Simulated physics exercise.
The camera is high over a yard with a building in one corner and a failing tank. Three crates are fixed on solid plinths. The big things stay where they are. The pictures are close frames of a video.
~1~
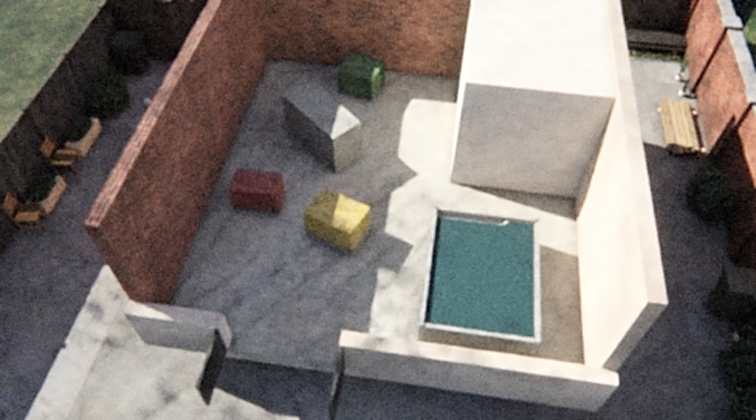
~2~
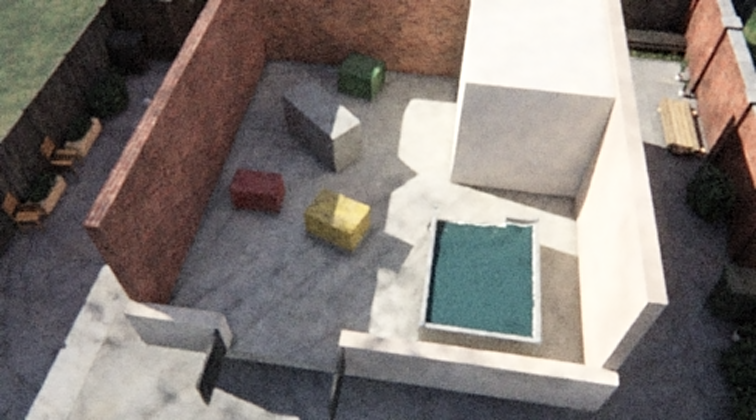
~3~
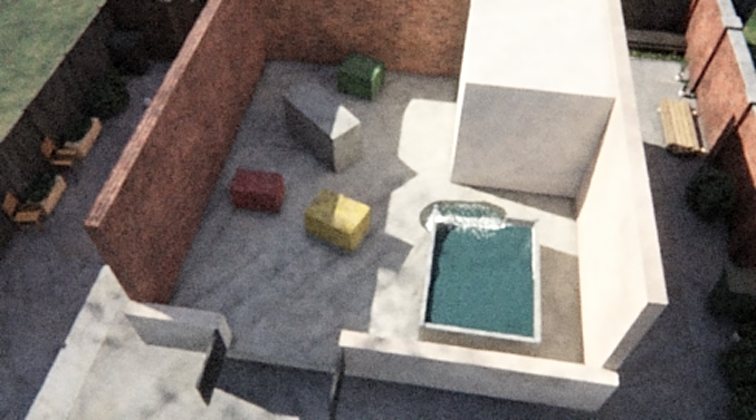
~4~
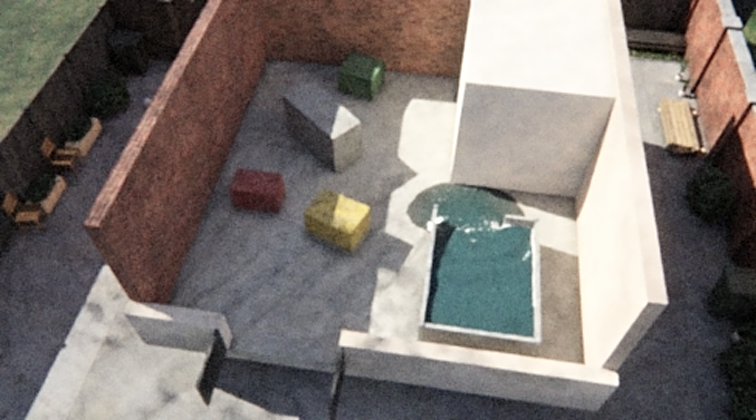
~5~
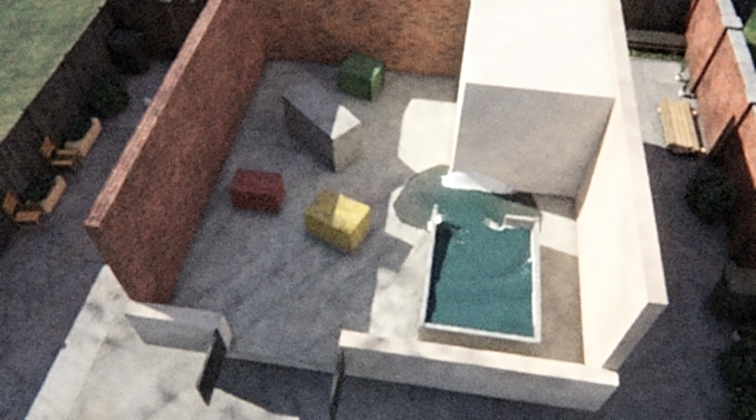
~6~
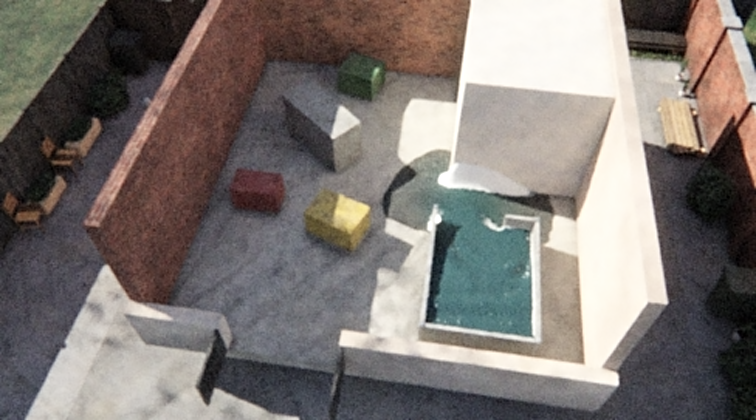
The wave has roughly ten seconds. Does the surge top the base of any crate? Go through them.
In the end: The green crate gets wet; the yellow crate stays dry; the red crate gets wet.
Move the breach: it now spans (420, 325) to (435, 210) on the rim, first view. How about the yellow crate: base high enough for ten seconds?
The yellow one takes water.
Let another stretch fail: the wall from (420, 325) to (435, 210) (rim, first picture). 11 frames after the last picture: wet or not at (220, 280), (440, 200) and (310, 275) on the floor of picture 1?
In turn: Flooded, free of water, wet.
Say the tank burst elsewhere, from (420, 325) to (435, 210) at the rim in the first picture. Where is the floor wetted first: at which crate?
The yellow-painted one.
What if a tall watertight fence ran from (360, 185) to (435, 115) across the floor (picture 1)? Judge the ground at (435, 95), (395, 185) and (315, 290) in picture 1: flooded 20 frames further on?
One after the other: Covered, wet, free of water.
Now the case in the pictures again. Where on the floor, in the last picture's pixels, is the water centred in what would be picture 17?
Close to (465, 239).
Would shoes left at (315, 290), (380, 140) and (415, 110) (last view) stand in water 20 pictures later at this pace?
As listed: Clear, under water, under water.
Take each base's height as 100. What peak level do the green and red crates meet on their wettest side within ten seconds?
About 270 and 200 per cent.
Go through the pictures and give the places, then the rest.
In the first frame, still water in the water tank at (482, 271).
In the second frame, the front is at a hidden place, out from the gap on the water tank's far side.
In the third frame, the front is at (498, 209), out from the gap on the water tank's far side.
In the fourth frame, water pours out on the water tank's far side and has run to (493, 189).
In the fifth frame, water pours out on the water tank's far side and has run to (440, 168).
In the sixth frame, water pours out on the water tank's far side and has run to (433, 154).
A moment on, water covers 20 % of the floor; the green crate not reached, the yellow crate not reached, the red crate not reached.
Next, water covers 35 % of the floor; the green crate water round its plinth, the yellow crate water round its plinth, the red crate not reached.
Then, water covers 60 % of the floor; the green crate water round its plinth, the yellow crate water round its plinth, the red crate water round its plinth.
Later, water covers 85 % of the floor; the green crate water round its plinth, the yellow crate water round its plinth, the red crate water round its plinth.
In the end, water covers 100 % of the floor; the green crate was topped, the yellow crate stayed above the water, the red crate was topped.
